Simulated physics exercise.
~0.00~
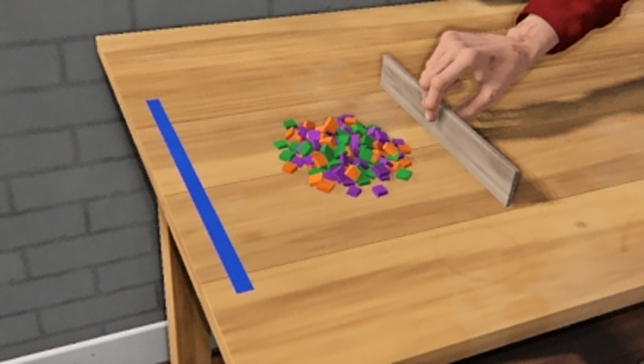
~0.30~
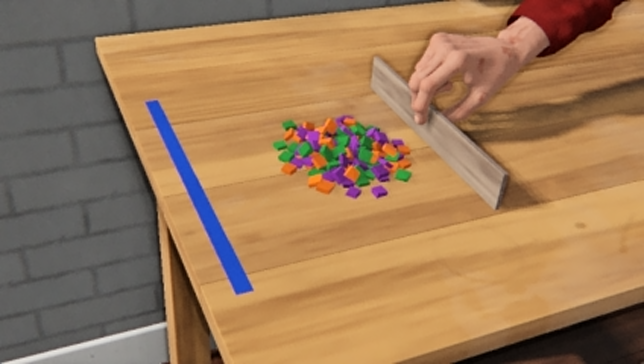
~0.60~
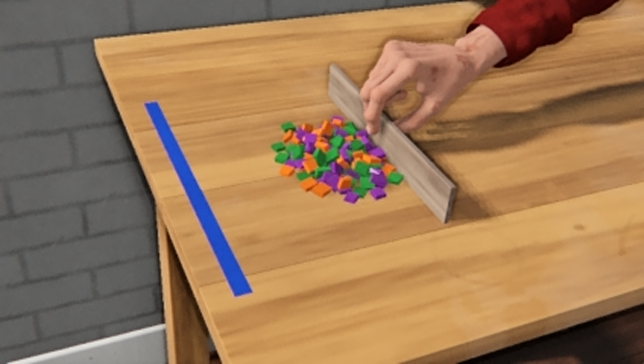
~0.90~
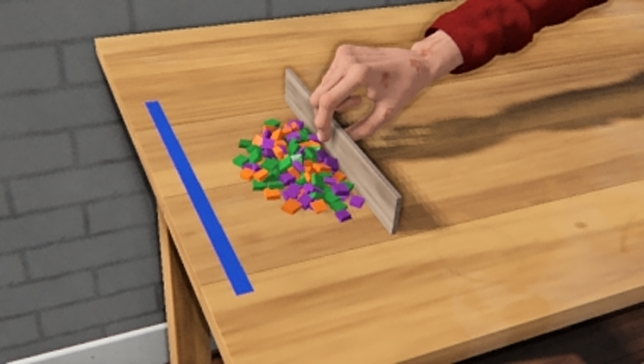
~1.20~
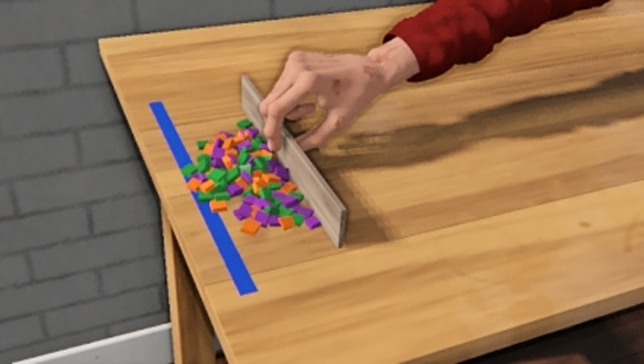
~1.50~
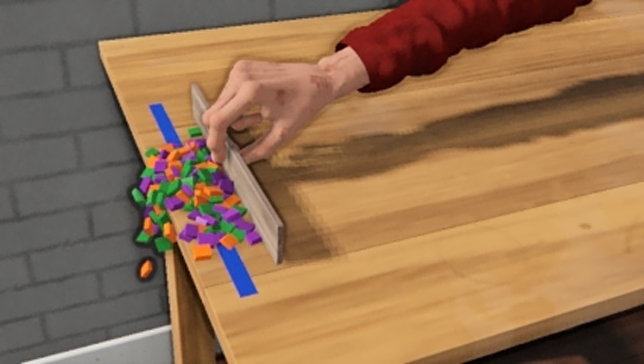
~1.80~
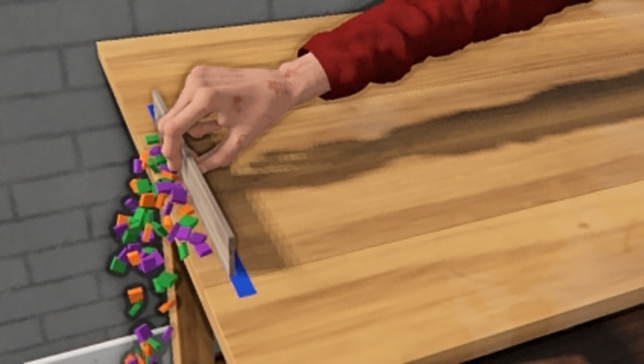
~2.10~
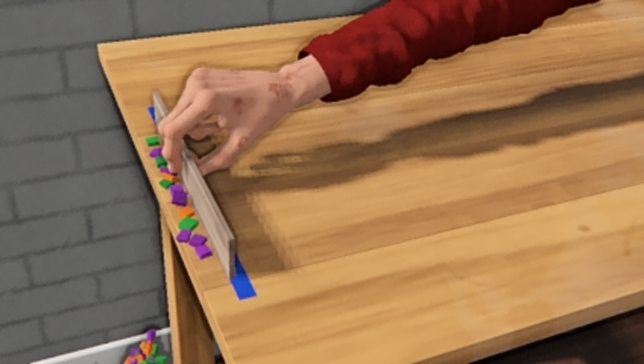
On a wooden table beside a grey brick wall, a heap of small orange, green and purple pieces lies between a strip of blue tape and an upright strip of wood. A hand in a red sleeve slides the wood left until it meets the heap. It keeps pushing, and the pieces bunch up and move across the tape. The front of the heap reaches the table's left edge and pieces begin to drop. The wood stops at the tape while more tumble down, leaving most of the heap fallen and a few pieces along the edge.
